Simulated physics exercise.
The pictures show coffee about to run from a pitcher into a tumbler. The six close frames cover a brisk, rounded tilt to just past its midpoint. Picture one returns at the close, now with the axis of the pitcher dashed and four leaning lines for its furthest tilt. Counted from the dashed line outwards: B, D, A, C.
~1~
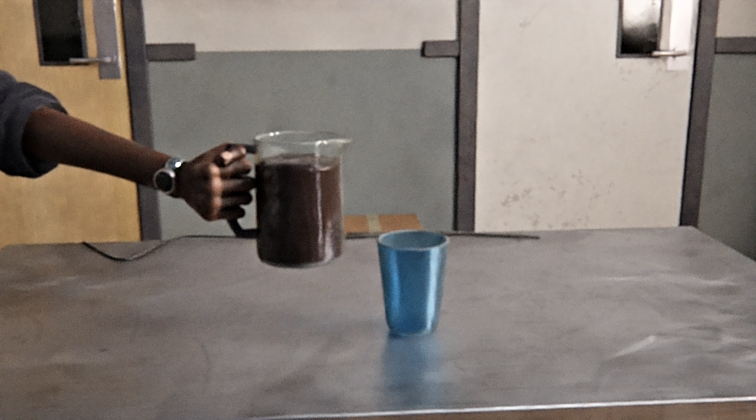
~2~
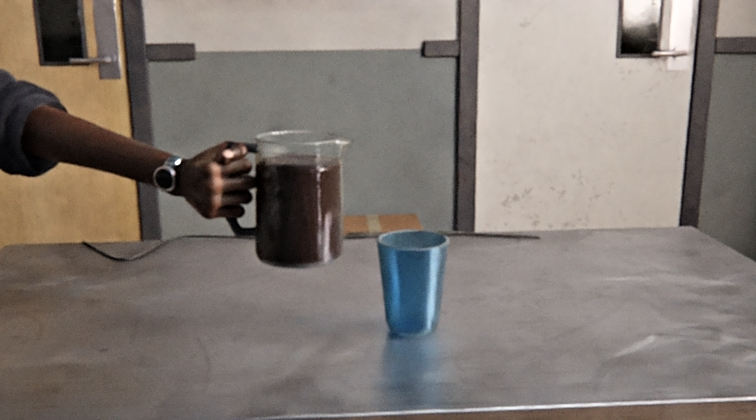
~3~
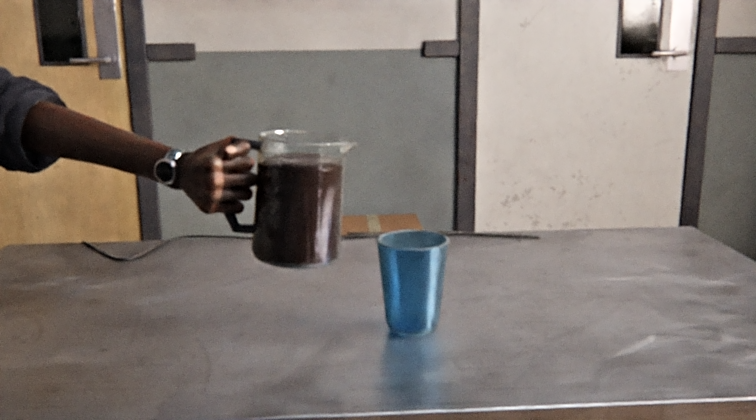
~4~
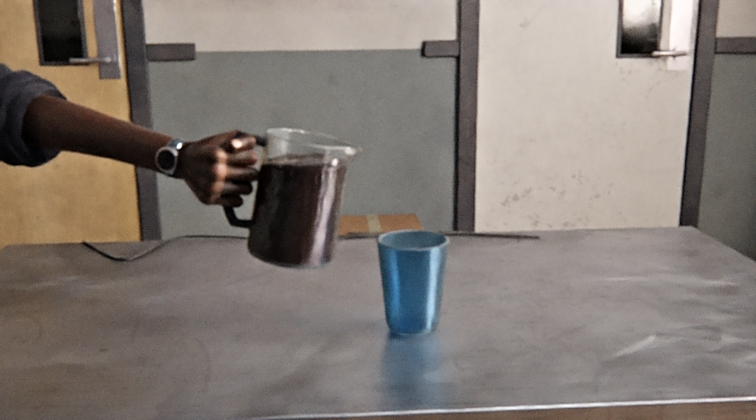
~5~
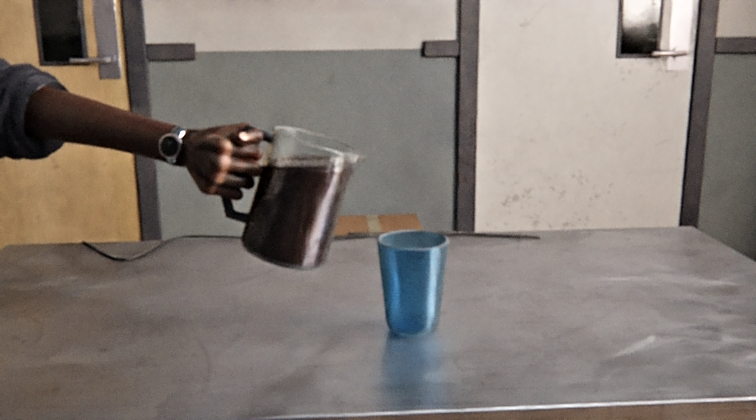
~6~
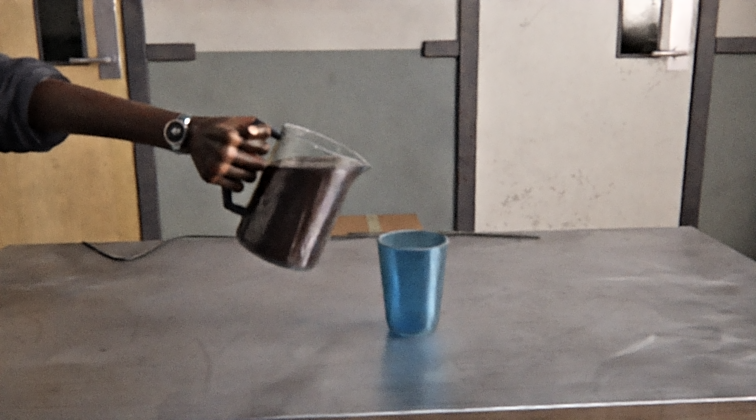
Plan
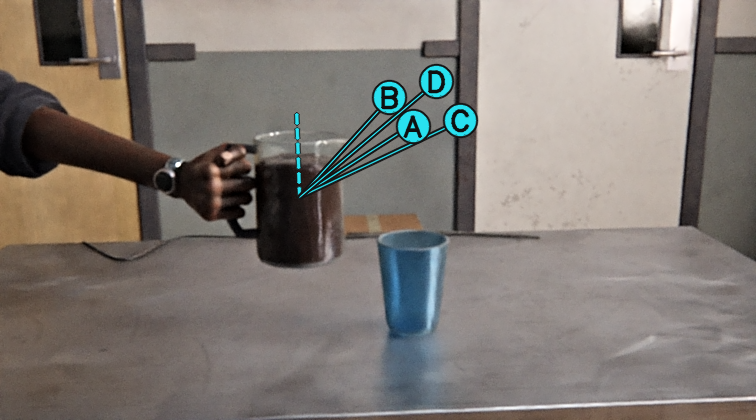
We see a hand wearing a watch hold a glass pitcher of dark coffee above a metal table, left of a blue tumbler. The pitcher starts upright, then gradually tilts to the right while the tumbler stays still.
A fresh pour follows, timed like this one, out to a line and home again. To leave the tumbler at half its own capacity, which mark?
Choose A.
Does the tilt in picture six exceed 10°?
Yes, it does.
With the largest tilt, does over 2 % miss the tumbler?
No.
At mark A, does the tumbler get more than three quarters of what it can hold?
No, it does not.
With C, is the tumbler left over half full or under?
Over half.
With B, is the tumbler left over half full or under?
Under half.
On the marked copy, A at (397, 134); B at (378, 110); C at (445, 128); D at (423, 92).
Choosing A, the tumbler ends with about 48 % of what it can hold.
Choosing B, the tumbler ends with about 19 % of what it can hold.
Choosing C, the tumbler ends with about 69 % of what it can hold.
Choosing D, the tumbler ends with about 32 % of what it can hold.
